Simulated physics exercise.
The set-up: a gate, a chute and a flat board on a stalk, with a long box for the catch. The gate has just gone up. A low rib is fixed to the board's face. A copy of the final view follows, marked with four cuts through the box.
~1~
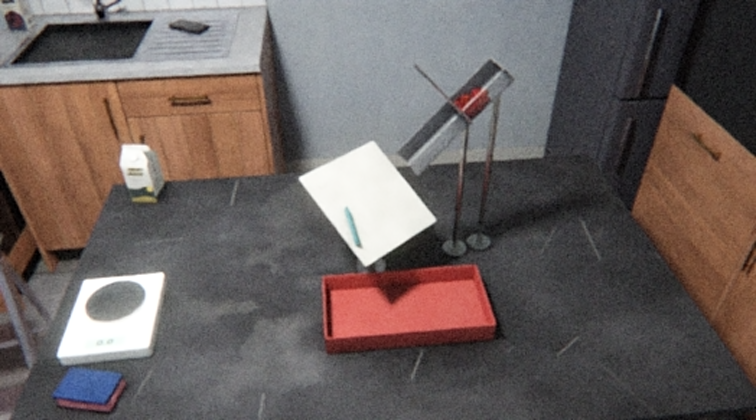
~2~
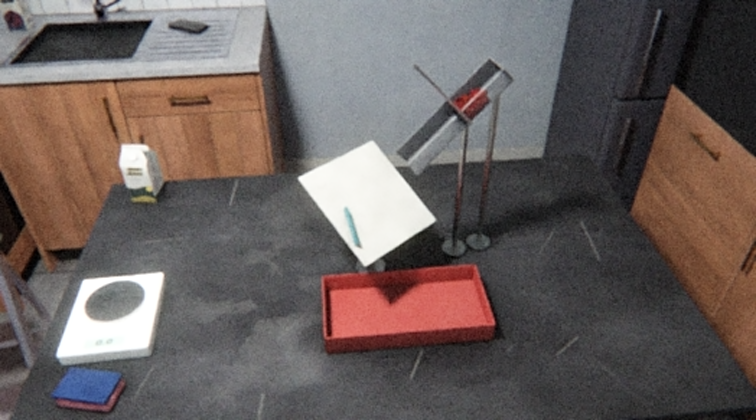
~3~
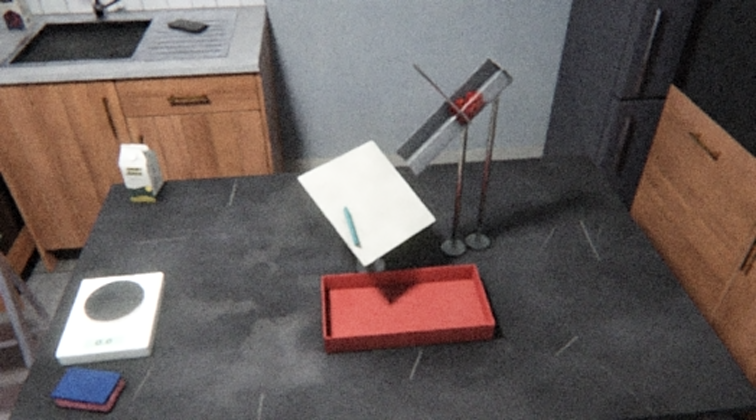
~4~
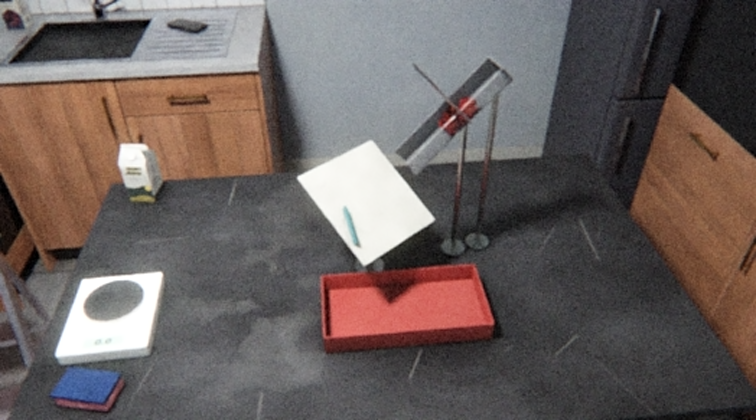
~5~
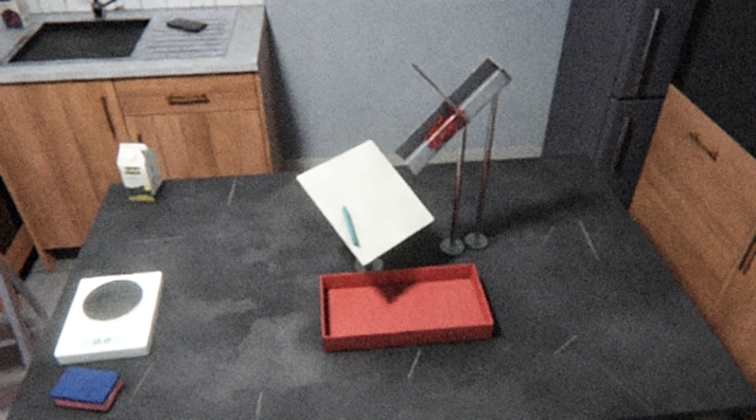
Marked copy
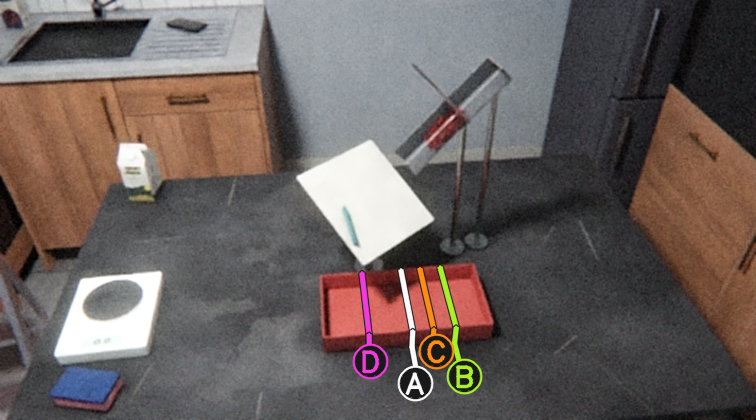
Red kidney beans sliding down and leftward along a sloping chute above a tilted white board and an empty red box.
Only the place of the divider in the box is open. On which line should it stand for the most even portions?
Line A.
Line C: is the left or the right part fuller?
More lands on the left.
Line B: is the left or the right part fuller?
More lands on the left.
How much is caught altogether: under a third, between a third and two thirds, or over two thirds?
Over two thirds.
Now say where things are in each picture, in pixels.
In the first frame, load behind the gate at (469, 103), kidney beans; lip of the chute at (412, 169), sloping fairly steeply.
In the second frame, middle of the board at (369, 199), tilted fairly steeply; middle of its low edge at (403, 242); of its high edge at (337, 158).
In the third frame, front corners of the box at (325, 338) and (494, 324), empty; front of the load at (453, 115).
In the fourth frame, middle of the load at (460, 115); its front at (441, 124), about a quarter of the way to the lip; rib from (346, 206) to (357, 242).
In the fifth frame, middle of the load at (443, 125); its front at (430, 147), about two thirds of the way to the lip.
On the marked copy, line A crosses the front rim at (412, 330); line B crosses the front rim at (456, 326); line C crosses the front rim at (433, 328); line D crosses the front rim at (369, 334).
With A, of what is caught, about two thirds on the left of the divider, about a third on the right.
With B, of what is caught, nearly all on the left of the divider, a small part on the right.
With C, of what is caught, most on the left of the divider, a small part on the right.
With D, of what is caught, a stray few on the left of the divider, nearly all on the right.
